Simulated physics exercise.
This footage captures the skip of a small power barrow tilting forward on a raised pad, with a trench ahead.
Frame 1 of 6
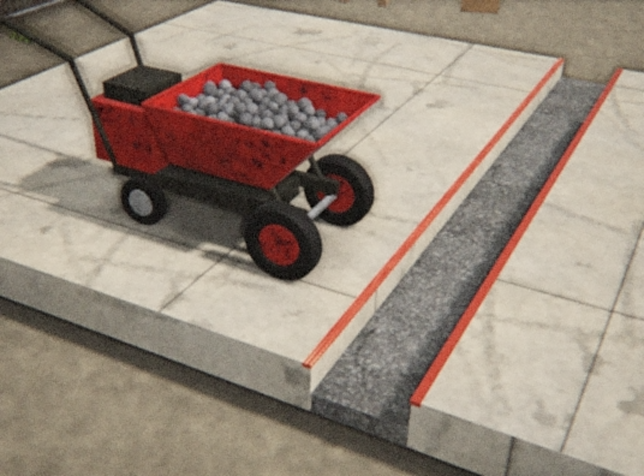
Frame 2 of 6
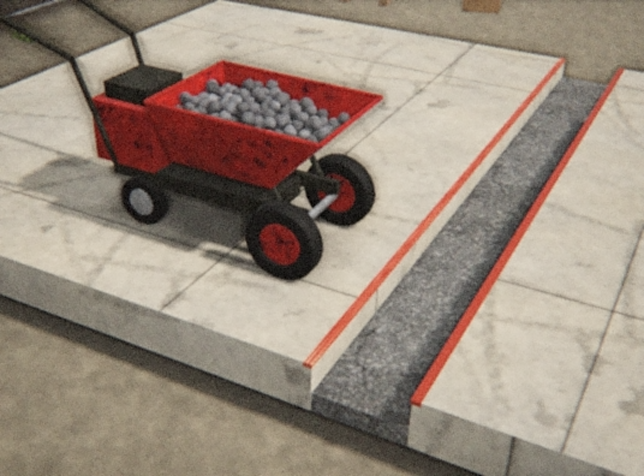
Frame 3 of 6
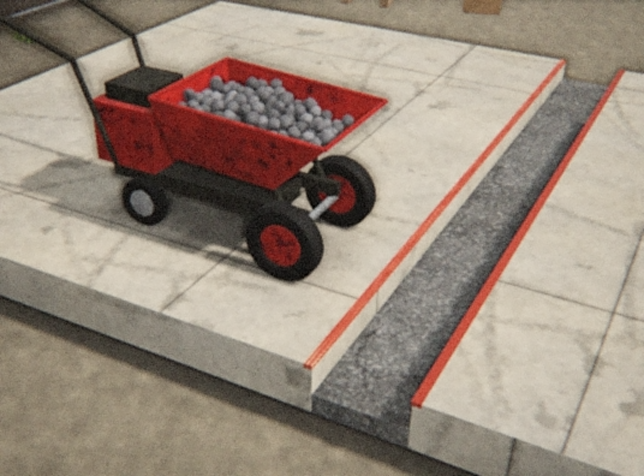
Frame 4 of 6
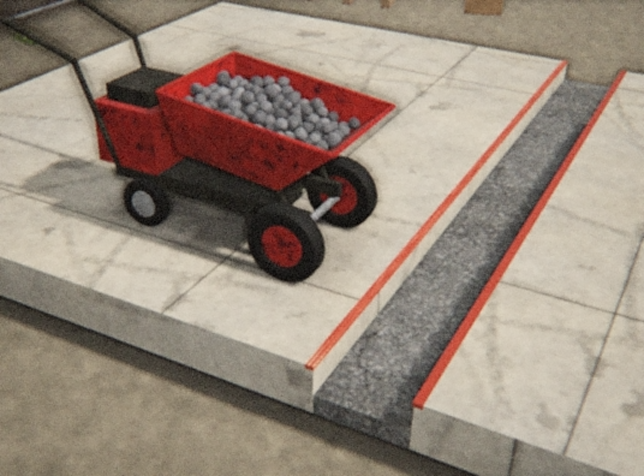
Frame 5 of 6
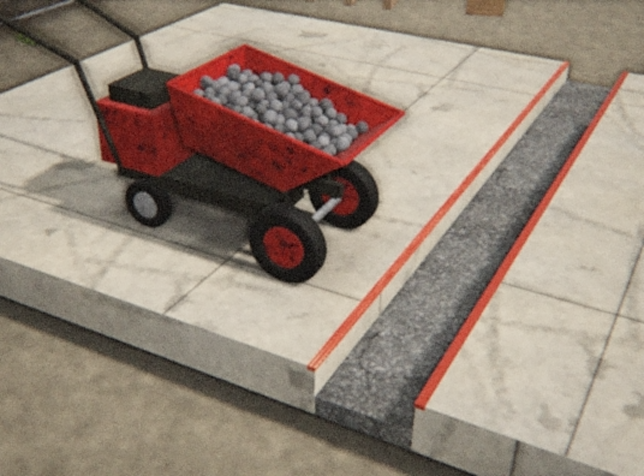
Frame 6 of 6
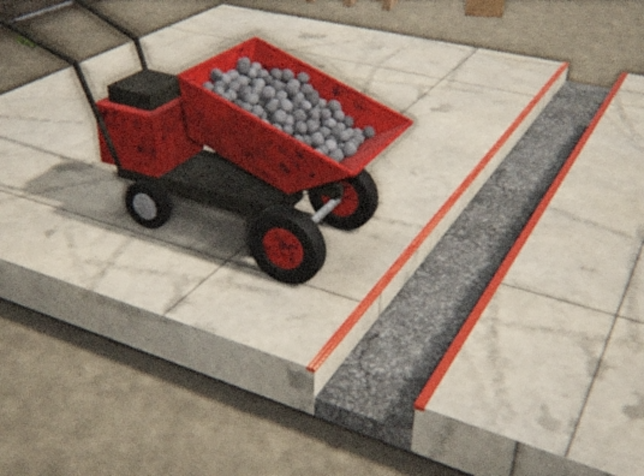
At the start, a small red barrow loaded with round grey cobbles stands on a pale raised pad, its skip level, with a red-edged trench to the right. The skip then tilts gradually forward, its back rising and its front lip lowering toward the right, while the wheels stay in place.
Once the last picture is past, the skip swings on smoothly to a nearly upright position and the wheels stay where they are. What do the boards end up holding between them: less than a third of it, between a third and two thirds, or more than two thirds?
They hold more than two thirds of it.
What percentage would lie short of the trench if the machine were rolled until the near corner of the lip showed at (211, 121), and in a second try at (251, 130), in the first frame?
That would be roughly 40 in a hundred and then roughly 20 in a hundred.
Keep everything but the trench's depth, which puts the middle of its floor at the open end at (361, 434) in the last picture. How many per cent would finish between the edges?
Around 90 percent.
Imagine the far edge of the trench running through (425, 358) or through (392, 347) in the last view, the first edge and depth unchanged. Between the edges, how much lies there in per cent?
Roughly 60 percent first and 20 percent second.
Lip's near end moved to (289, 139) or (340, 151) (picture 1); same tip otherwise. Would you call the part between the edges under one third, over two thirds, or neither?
Try one, above two thirds; try two, one to two thirds.
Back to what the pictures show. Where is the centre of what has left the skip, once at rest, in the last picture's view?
Roughly at pixel (451, 304).
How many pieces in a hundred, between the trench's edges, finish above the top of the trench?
About 5 per cent.
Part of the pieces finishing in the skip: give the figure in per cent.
Estimate: Some 0 %.
Soon after the last picture, skip tipped steeply; all in the skip.
A little later, skip tipped right over; about two thirds in the skip; about a third in or heaped over the trench; a stray few beyond it; a small part falling.
Later still, skip tipped right over; a stray few in the skip; most in or heaped over the trench; about a quarter beyond it.
By the end, skip tipped right over; most in or heaped over the trench; about a quarter beyond it.
